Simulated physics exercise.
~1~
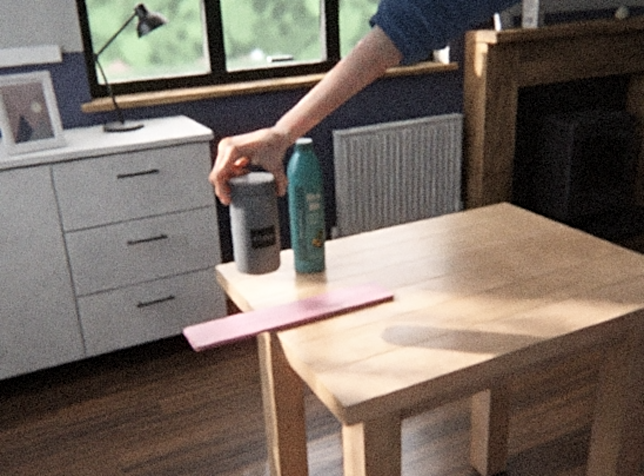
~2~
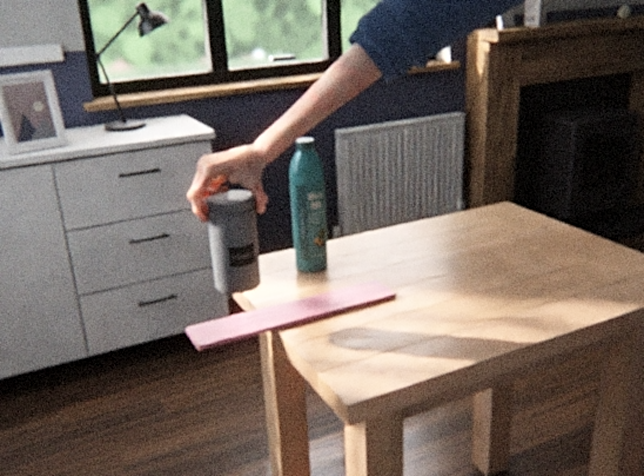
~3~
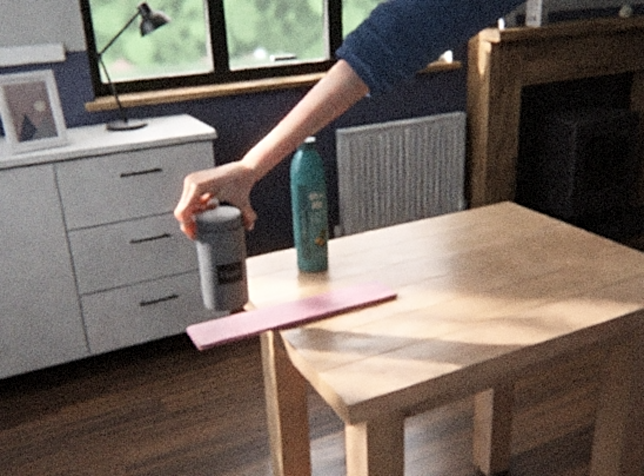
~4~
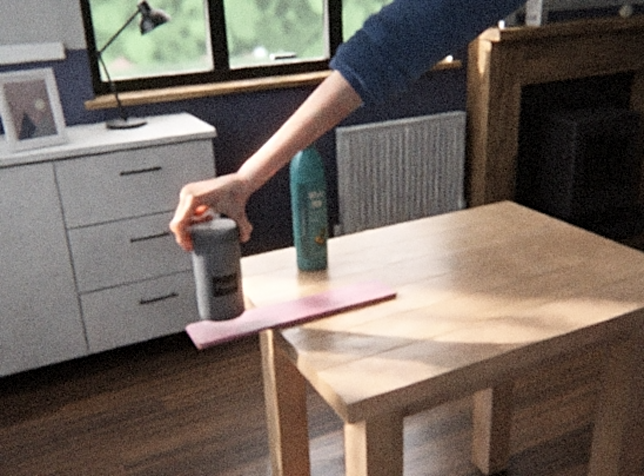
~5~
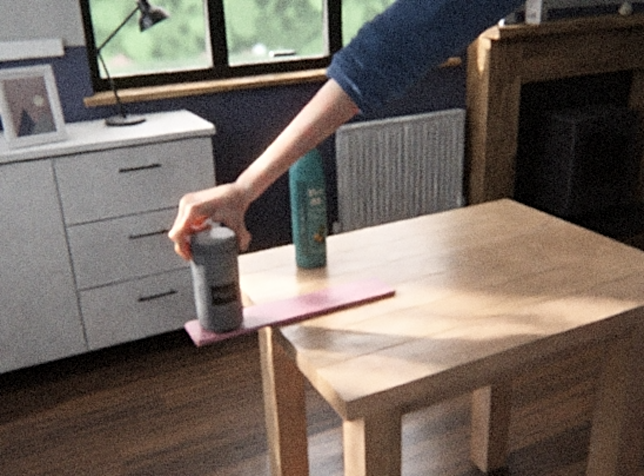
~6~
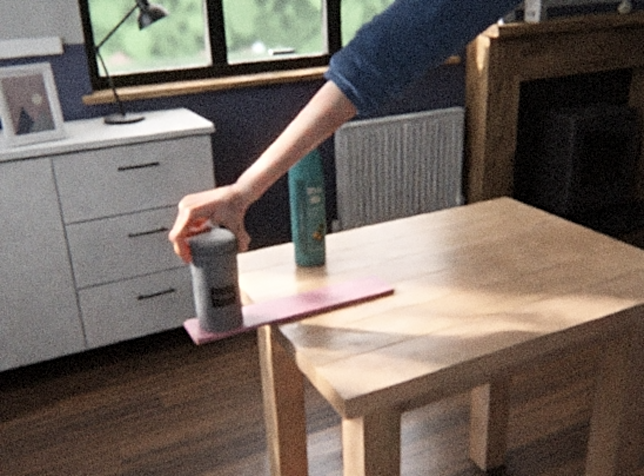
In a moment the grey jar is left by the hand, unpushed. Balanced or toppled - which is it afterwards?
Drops away.
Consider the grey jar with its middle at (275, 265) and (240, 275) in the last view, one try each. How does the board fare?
Stays put, then Topples.
Then, 0.30 s after the last picture, grey jar now down on the floor or falling; pink board tipped 55° from how it was.
Then, 0.50 s after the last picture, pink board now down on the floor or falling.
Then, 0.60 s after the last picture, things are still on the move.
Then, 0.80 s after the last picture, as before.
By the end, down on the floor or falling, pink board and grey jar; turquoise bottle in place. The board goes over.
